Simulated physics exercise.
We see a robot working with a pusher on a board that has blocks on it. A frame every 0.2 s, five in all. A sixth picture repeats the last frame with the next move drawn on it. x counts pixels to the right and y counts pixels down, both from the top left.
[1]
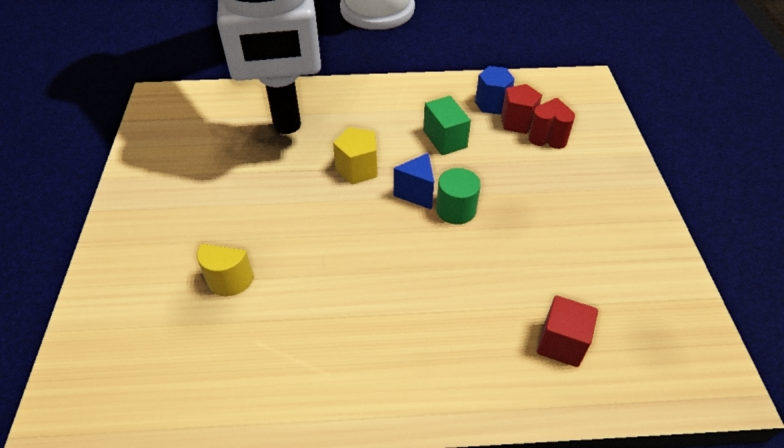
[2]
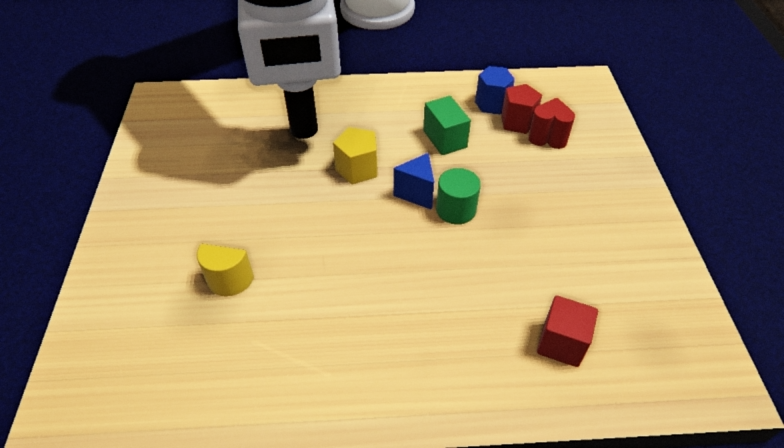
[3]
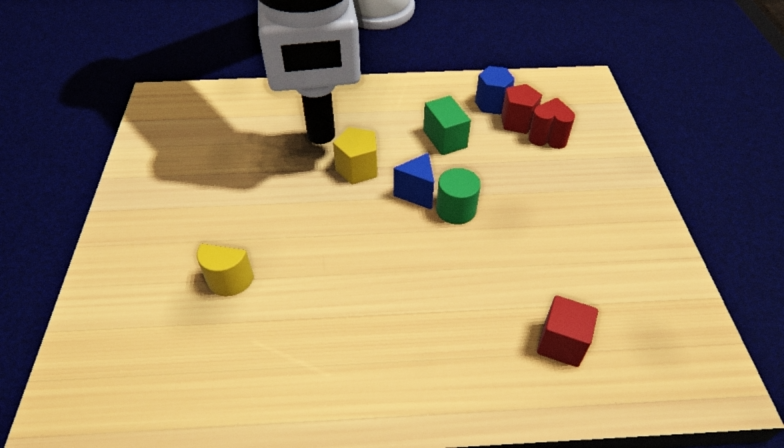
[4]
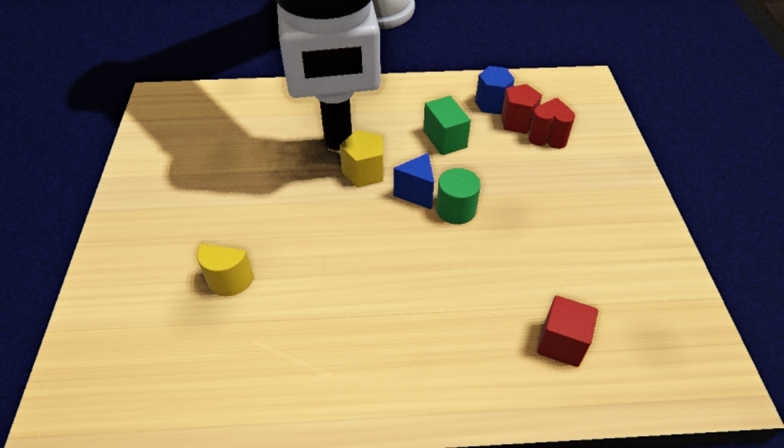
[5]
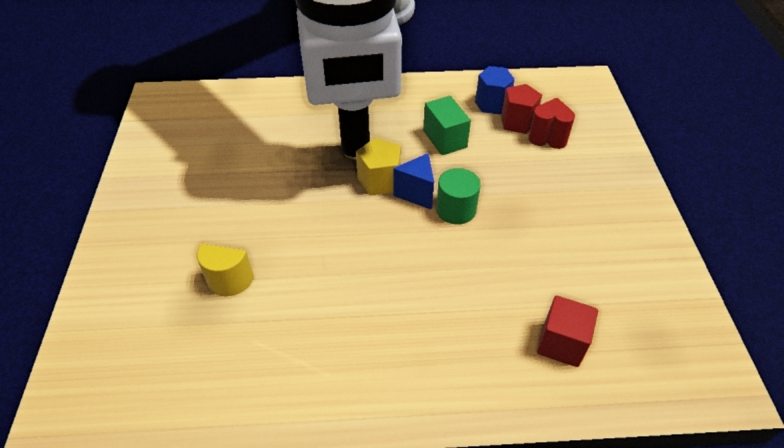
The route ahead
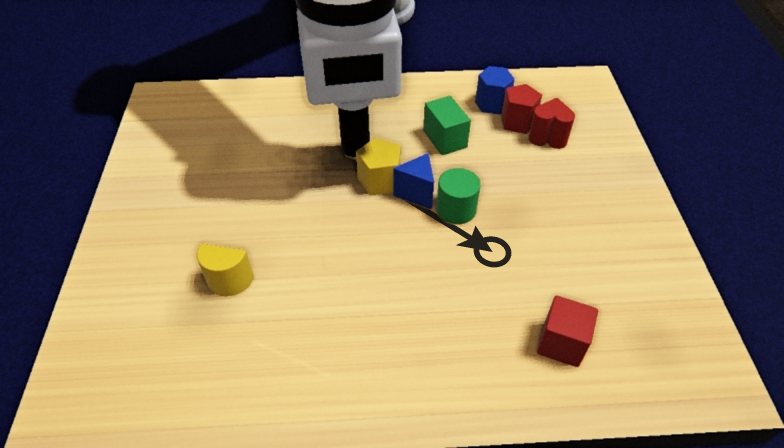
A robot arm with a black pusher slid right and slightly nearer across the wooden board, then nudged the yellow five-sided block over beside the blue triangle, while the other blocks stayed still.
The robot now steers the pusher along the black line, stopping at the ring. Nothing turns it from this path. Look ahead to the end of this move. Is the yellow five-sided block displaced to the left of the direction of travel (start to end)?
Short answer: No.
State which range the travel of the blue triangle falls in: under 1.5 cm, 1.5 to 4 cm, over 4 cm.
The blue triangle moves over 4 cm.
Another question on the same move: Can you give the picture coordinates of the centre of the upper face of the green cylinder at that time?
It is going to be at (499, 191).
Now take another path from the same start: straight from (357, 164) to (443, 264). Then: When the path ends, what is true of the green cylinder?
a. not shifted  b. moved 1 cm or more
The one that fits is b, moved 1 cm or more.
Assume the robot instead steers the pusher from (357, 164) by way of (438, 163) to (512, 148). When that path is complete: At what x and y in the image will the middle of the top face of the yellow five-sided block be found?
When the path ends, it will be at (401, 162).
The line goes in a line from (357, 164) to (493, 252).
On the path given first. One third of the way, pusher at (397, 176); yellow five-sided block at (417, 187), turned 25° clockwise; blue triangle at (447, 202), turned 25° anticlockwise; green cylinder at (472, 184).
Two thirds of the way, pusher at (444, 205); yellow five-sided block at (461, 221), turned 40° clockwise; blue triangle at (489, 242), turned 15° anticlockwise; green cylinder at (480, 185).
At the end, pusher at (496, 236); yellow five-sided block at (503, 257), turned 60° clockwise; blue triangle at (524, 286); green rectangle unmoved; green cylinder at (499, 191).
